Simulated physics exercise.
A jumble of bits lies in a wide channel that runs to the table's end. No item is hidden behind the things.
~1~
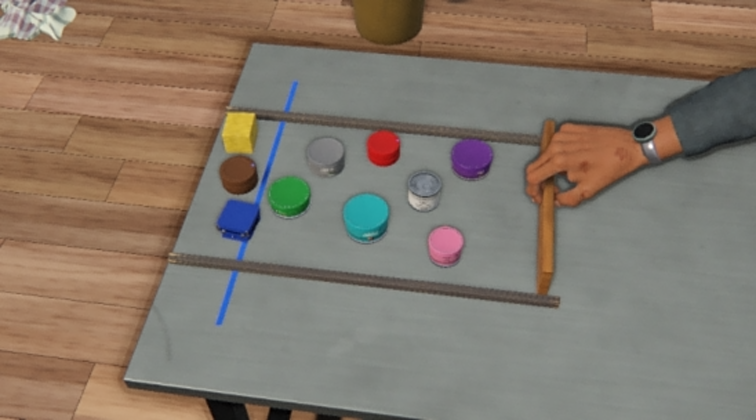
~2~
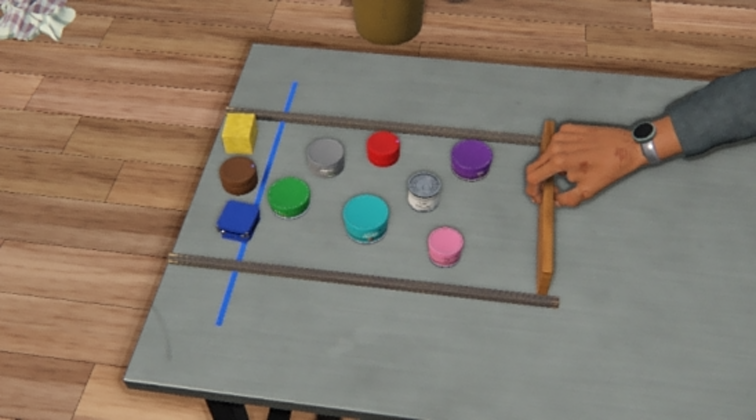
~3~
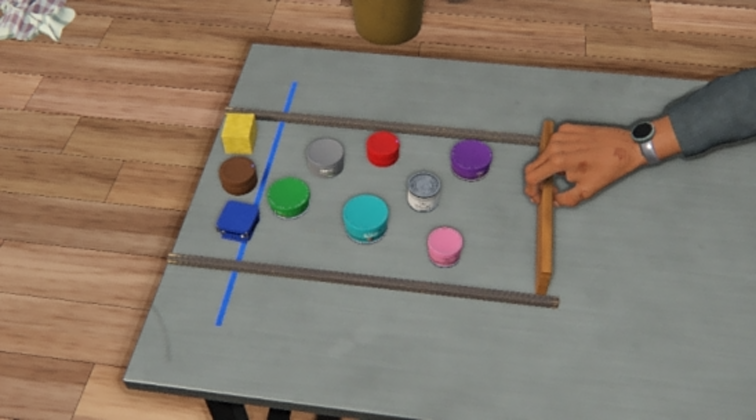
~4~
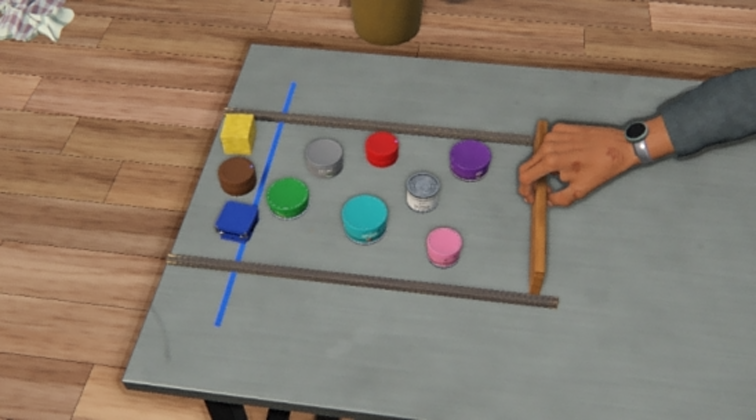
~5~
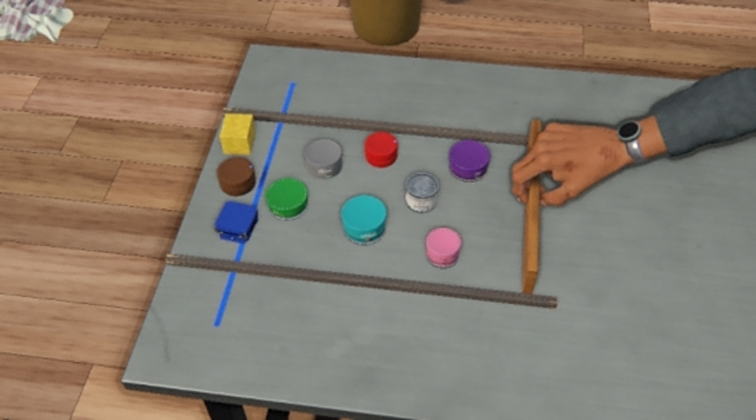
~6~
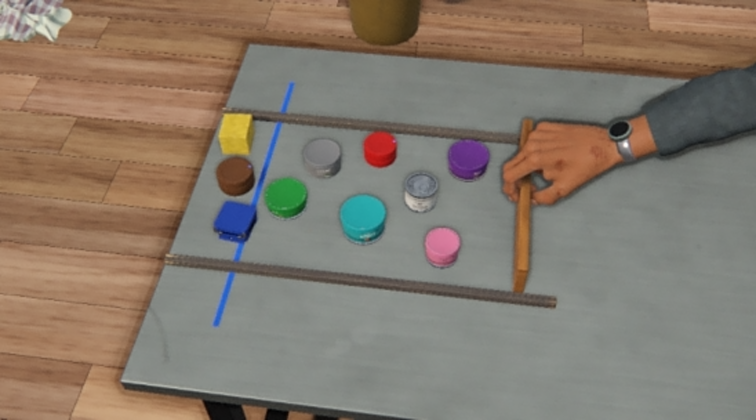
A grey table on a wooden plank floor is seen from above at an angle, with two thin dark rails running across its top and a blue line crossing them near the left. A yellow block, brown lid and blue case sit left of the line, with green, grey, red, turquoise, white, purple and pink containers to its right. A watch-wearing hand at right holds an upright wooden board still, then slides it slightly left, touching nothing, while the view barely shifts.
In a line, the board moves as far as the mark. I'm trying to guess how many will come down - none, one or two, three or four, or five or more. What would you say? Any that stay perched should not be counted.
I would say one or two.
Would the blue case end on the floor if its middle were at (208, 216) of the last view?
From that start, the object then is safe.
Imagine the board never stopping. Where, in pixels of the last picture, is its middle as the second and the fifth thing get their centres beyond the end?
Its middle is around (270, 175) and later (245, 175).
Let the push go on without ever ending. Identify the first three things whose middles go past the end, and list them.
In order: The brown lid, the yellow block, the green pot.
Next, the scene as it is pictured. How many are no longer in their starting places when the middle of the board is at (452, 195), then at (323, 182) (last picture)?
Counts: 2 / 8.
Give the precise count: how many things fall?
Count: 2.
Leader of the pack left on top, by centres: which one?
Green pot.
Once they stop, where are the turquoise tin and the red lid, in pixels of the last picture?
First object: (229, 204); second object: (229, 124).
A little later, none off yet; yellow block at rest near (237, 134); brown lid at rest near (236, 177); blue case at rest near (237, 223).
When it is over, the number that fall off is one or two; down, brown lid and yellow block.
